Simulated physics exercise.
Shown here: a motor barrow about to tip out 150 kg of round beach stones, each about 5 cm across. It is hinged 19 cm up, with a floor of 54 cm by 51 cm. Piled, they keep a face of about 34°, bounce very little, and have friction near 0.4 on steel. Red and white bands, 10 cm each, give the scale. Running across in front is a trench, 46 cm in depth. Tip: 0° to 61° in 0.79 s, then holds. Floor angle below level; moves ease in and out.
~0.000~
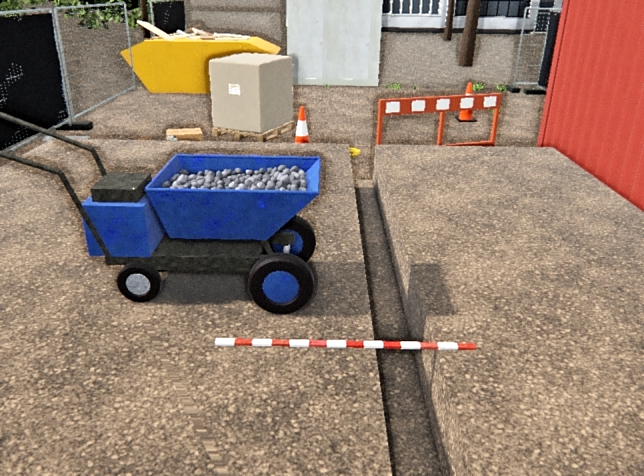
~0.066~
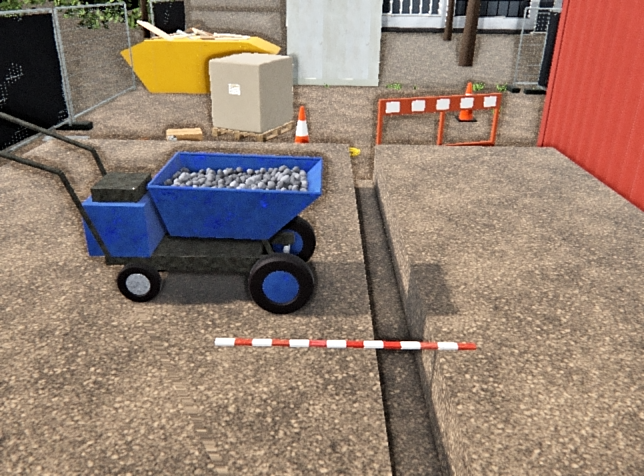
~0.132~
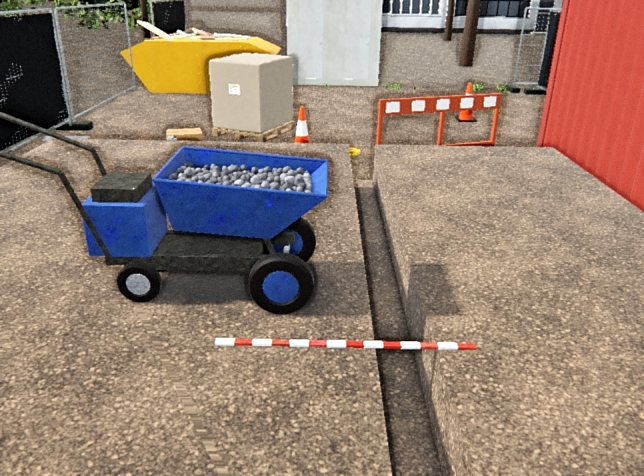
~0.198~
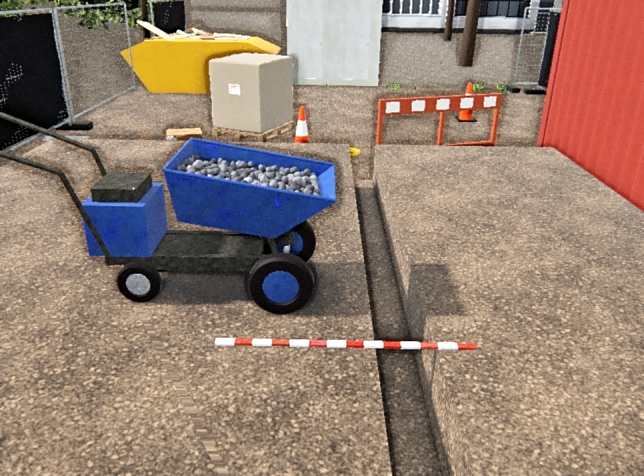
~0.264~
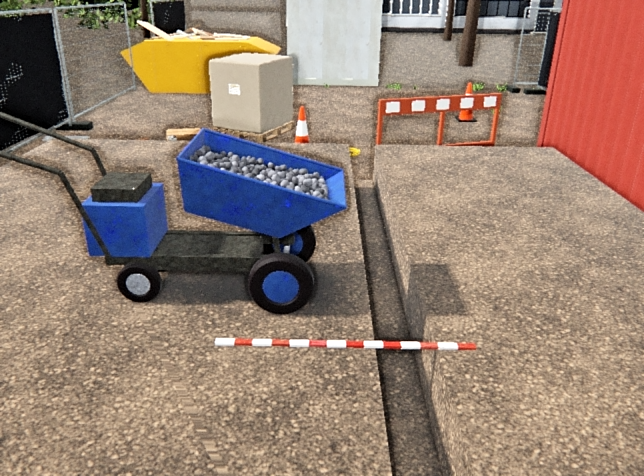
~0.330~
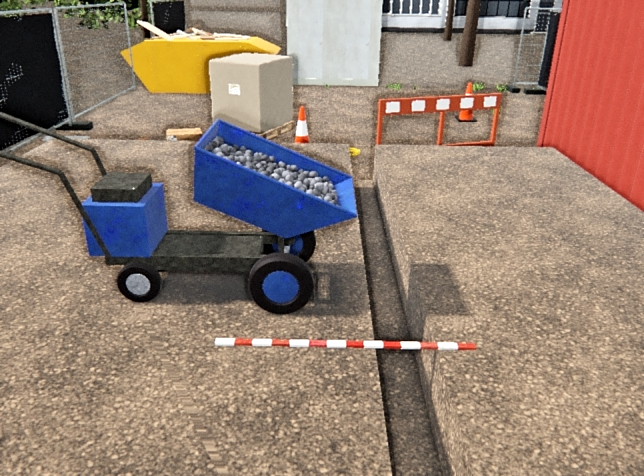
A blue skip heaped with grey stones tilts forward on its small wheeled barrow, seen from a fixed, slightly raised view across a gravelly yard. A narrow trench runs beside a raised slab, with a red and white striped pole, a yellow container, a pale crate, cones, an orange barrier and a red wall around. The skip's rear rises and its front lip swings right and down, while the wheels stay still.
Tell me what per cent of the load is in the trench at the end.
Some 52 per cent.
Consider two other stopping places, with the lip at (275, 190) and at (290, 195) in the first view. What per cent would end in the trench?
The first start gives about 90 per cent, the second about 80.
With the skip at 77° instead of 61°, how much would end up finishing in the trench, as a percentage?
It would come to about 60 percent.
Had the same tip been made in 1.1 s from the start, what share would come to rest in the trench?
Expected share: Around 60%.
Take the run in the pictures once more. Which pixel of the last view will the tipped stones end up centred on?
Somewhere near pixel (412, 328).
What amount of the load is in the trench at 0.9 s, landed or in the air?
20 per cent, give or take.
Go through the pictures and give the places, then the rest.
In the first frame, lip at (319, 193), floor tilted 0°, highest stones at (278, 176).
In the second frame, lip at (321, 194), floor tilted 1°, highest stones at (244, 178); the stones move at 0.3 m/s on average.
In the third frame, lip at (327, 197), floor tilted 5°, highest stones at (207, 173); the stones move at 0.6 m/s on average.
In the fourth frame, the skip is at 10°, its lip at (336, 201); the top of the load is at (203, 164); the stones move at 0.8 m/s on average.
In the fifth frame, the skip is at 16°, its lip at (346, 208); the top of the load is at (209, 156); the stones move at 1.0 m/s on average.
In the sixth frame, lip at (357, 216), floor tilted 23°, highest stones at (219, 147); the stones move at 1.1 m/s on average.
After 0.6 s the floor is at 51°; 100 % in the skip; the foremost stones are at (372, 235).
After 0.9 s the floor is at 61°; 79 % in the skip, 18 % in the trench, 4 % past the trench; the foremost stones are at (433, 287).
After 1.2 s the floor is at 61°; 31 % in the skip, 25 % in the trench, 44 % past the trench; the foremost stones are at (544, 302).
After 3.2 s the floor is at 61°; 0 % in the skip, 52 % in the trench, 48 % past the trench; the foremost stones are past the picture's edge.
